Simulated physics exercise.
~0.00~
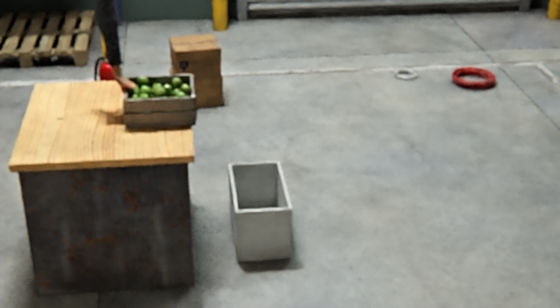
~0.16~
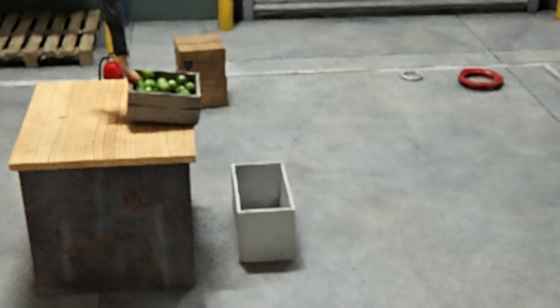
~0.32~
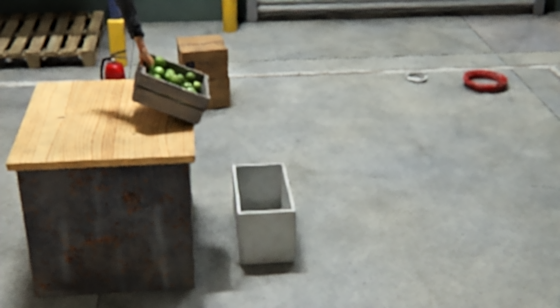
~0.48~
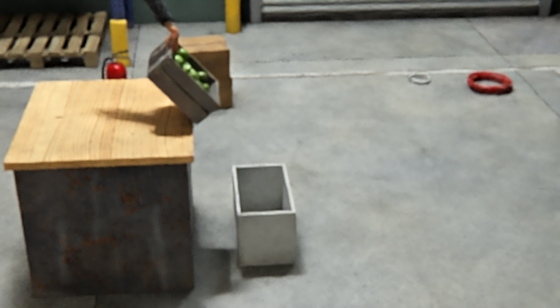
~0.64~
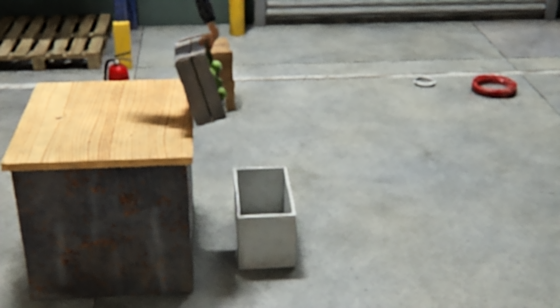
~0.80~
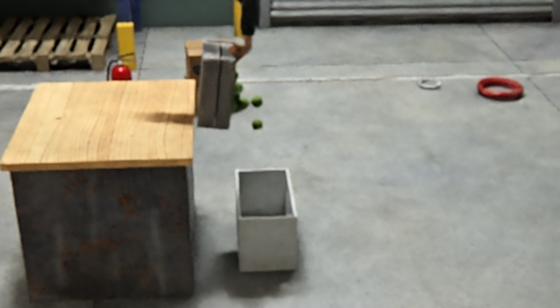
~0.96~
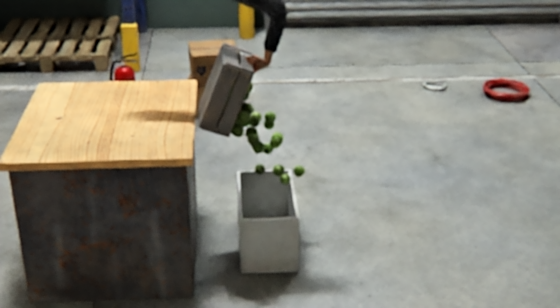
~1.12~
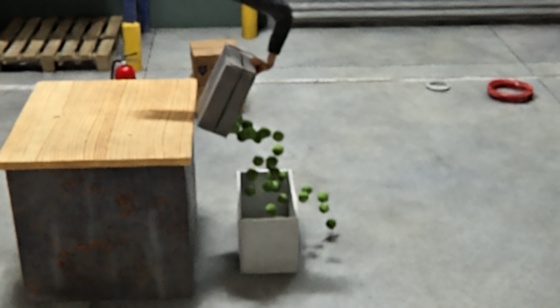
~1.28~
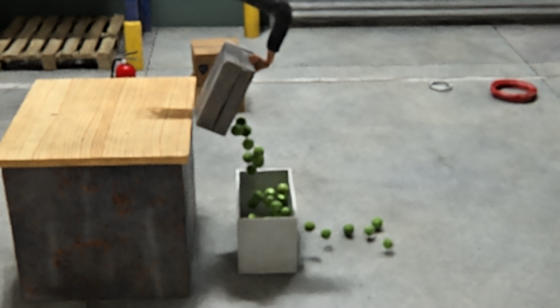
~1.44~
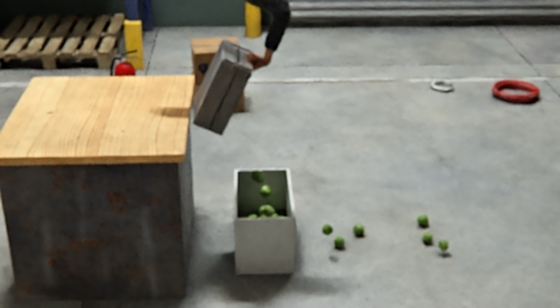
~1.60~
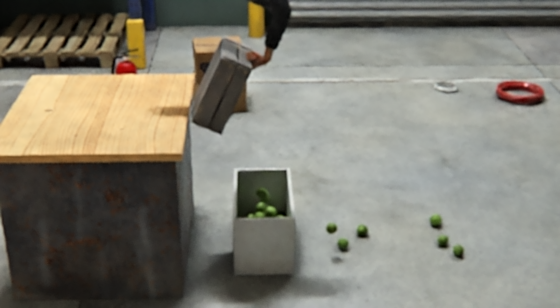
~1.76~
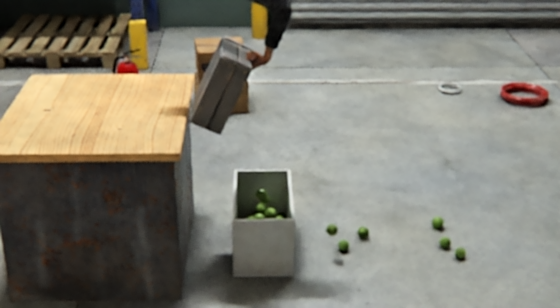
A hand tips a grey crate, pouring green apples mostly into a white bin, some rolling past.
